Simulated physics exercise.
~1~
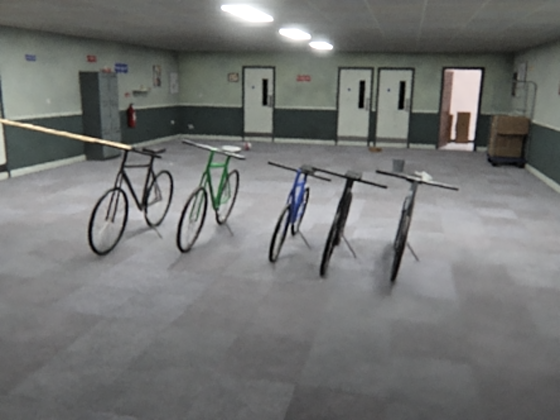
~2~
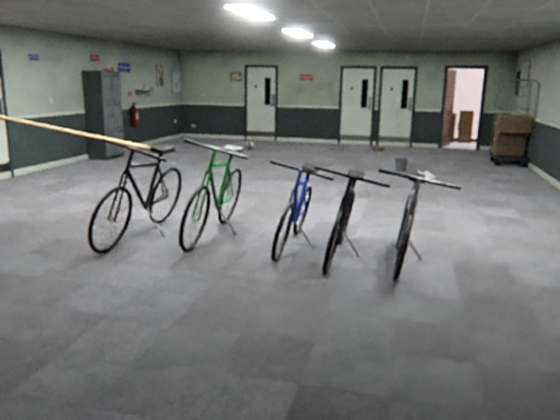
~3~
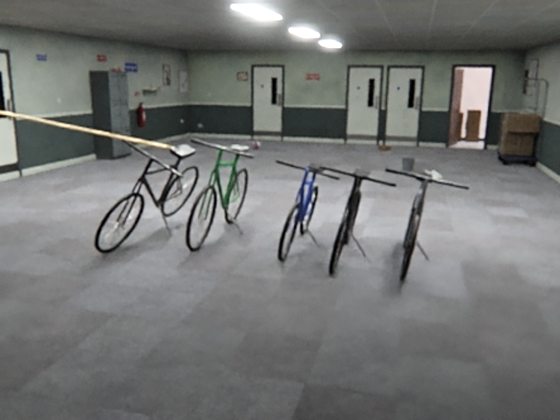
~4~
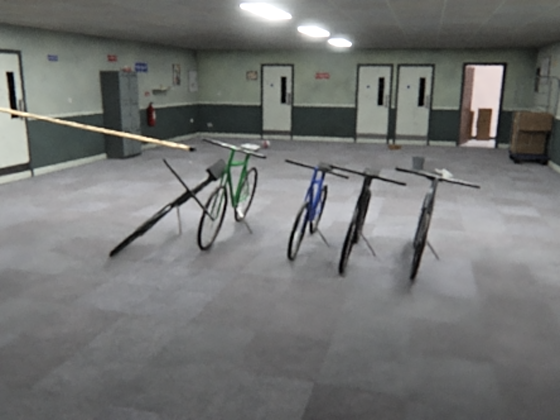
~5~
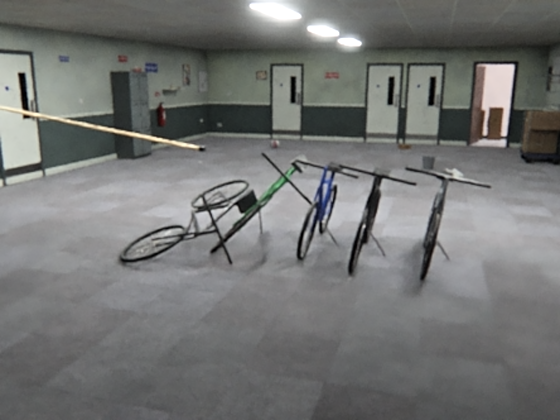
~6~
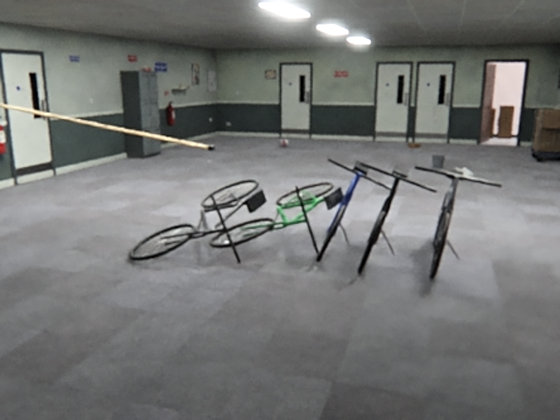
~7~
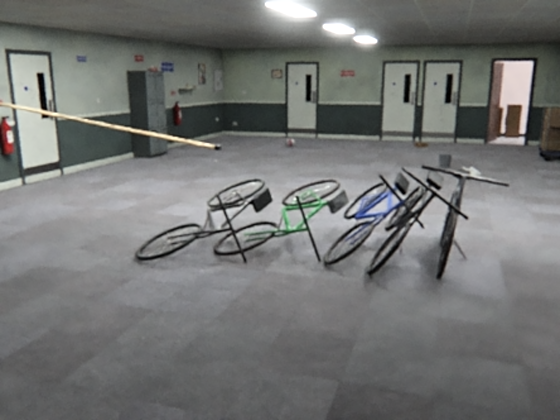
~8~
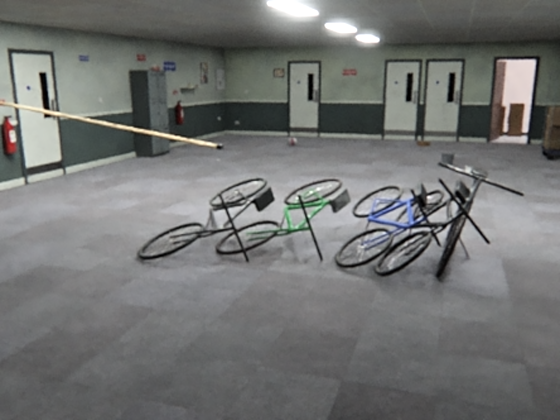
Five bicycles stand in a spaced row across the grey tiled floor of a large room with pale green and dark walls, seen from the front and slightly above. The second from the left is green, the middle one blue, the others dark, and a long pale pole reaches in from the left. The pole pushes the leftmost bicycle, which tips right into the green one. The green bicycle topples onto the blue one, which falls against the next dark bicycle. As the view pans slightly left, that one tips too, ending slumped against the last, which remains standing.
